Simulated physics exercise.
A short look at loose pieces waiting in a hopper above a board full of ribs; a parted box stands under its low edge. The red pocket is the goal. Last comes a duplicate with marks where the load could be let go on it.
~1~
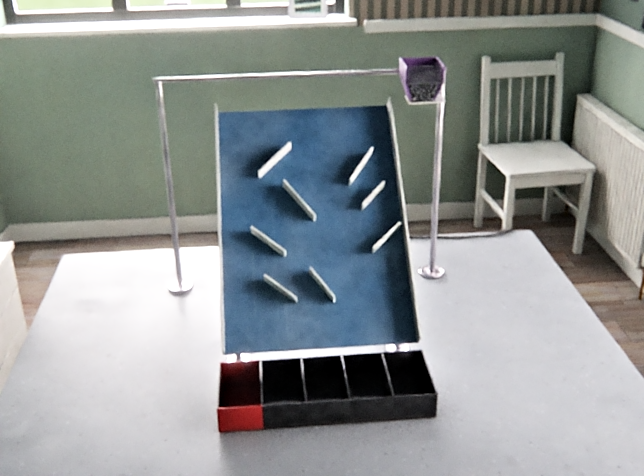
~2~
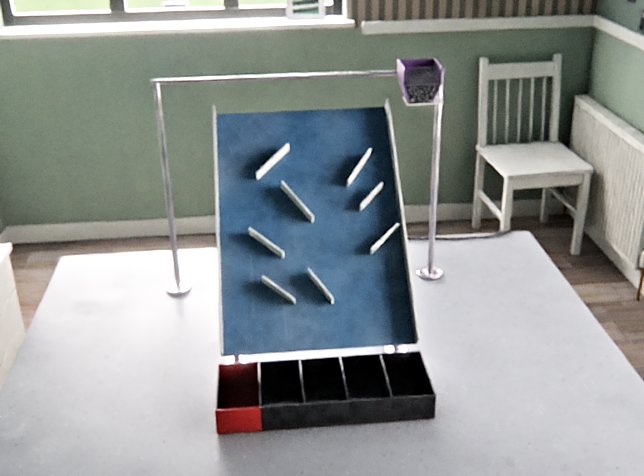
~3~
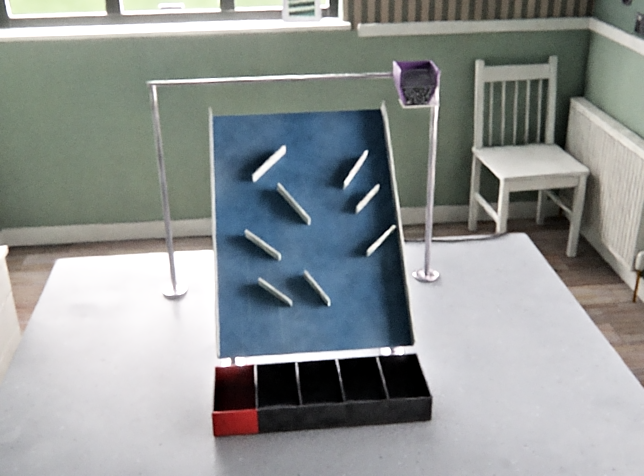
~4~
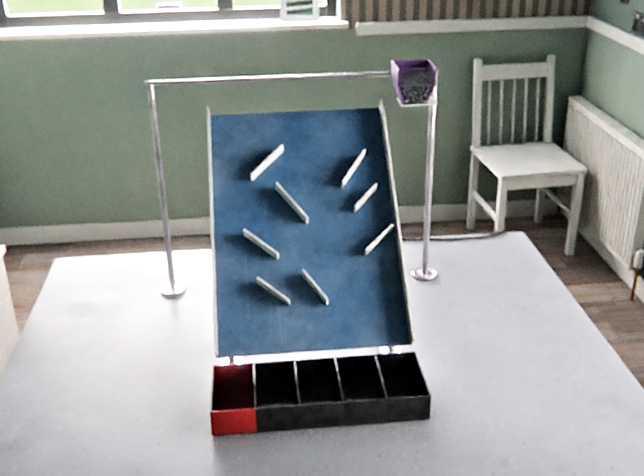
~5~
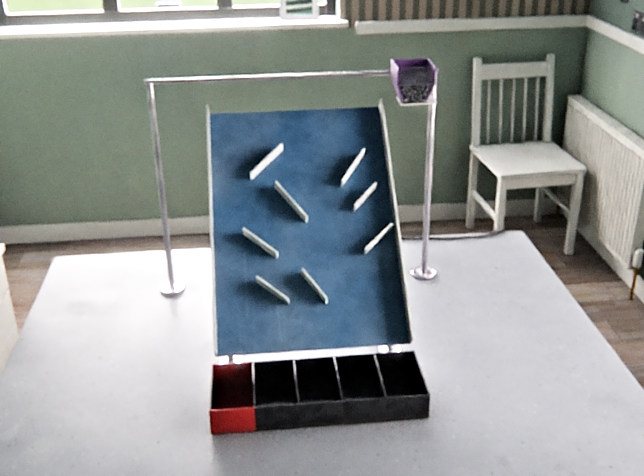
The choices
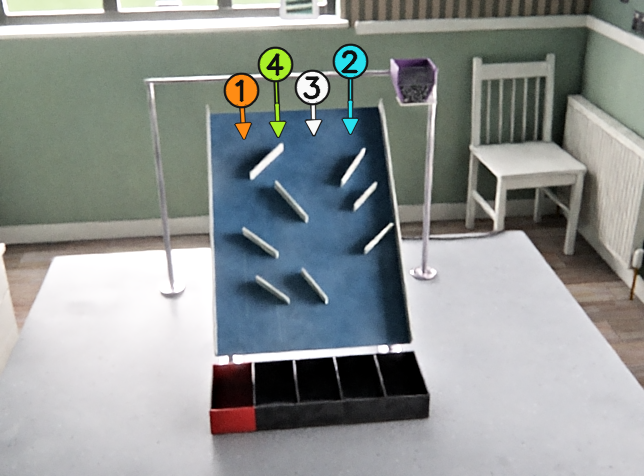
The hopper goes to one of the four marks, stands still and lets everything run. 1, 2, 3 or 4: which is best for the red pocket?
Use mark 1.
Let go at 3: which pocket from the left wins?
The fourth from the left.
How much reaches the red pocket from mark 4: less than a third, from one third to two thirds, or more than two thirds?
From one third to two thirds.
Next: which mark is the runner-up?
4.
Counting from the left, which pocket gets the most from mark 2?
The fourth.
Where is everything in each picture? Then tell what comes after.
Hopper (418, 93), black beans, door shut, in the first picture.
Ribs (257, 173) to (288, 143), (348, 180) to (371, 148), (282, 181) to (313, 217), in the second picture.
Ribs (357, 207) to (379, 184), (246, 230) to (280, 255), (368, 251) to (395, 225), in the third picture.
Ribs (257, 277) to (289, 300), (303, 270) to (328, 300), in the fourth picture.
Red pocket (233, 419), number 1 of 5 from the left, in the fifth picture.
On the marked copy, mark 1 meets the board at (243, 133); mark 2 meets the board at (350, 128); mark 3 meets the board at (313, 129); mark 4 meets the board at (278, 131).
With 1, almost all in the red pocket.
With 2, not one piece in the red pocket, almost all in other pockets, about a tenth held on the board.
With 3, not one piece in the red pocket, almost all in other pockets.
With 4, roughly half in the red pocket, roughly a third in other pockets, about a tenth outside the box.
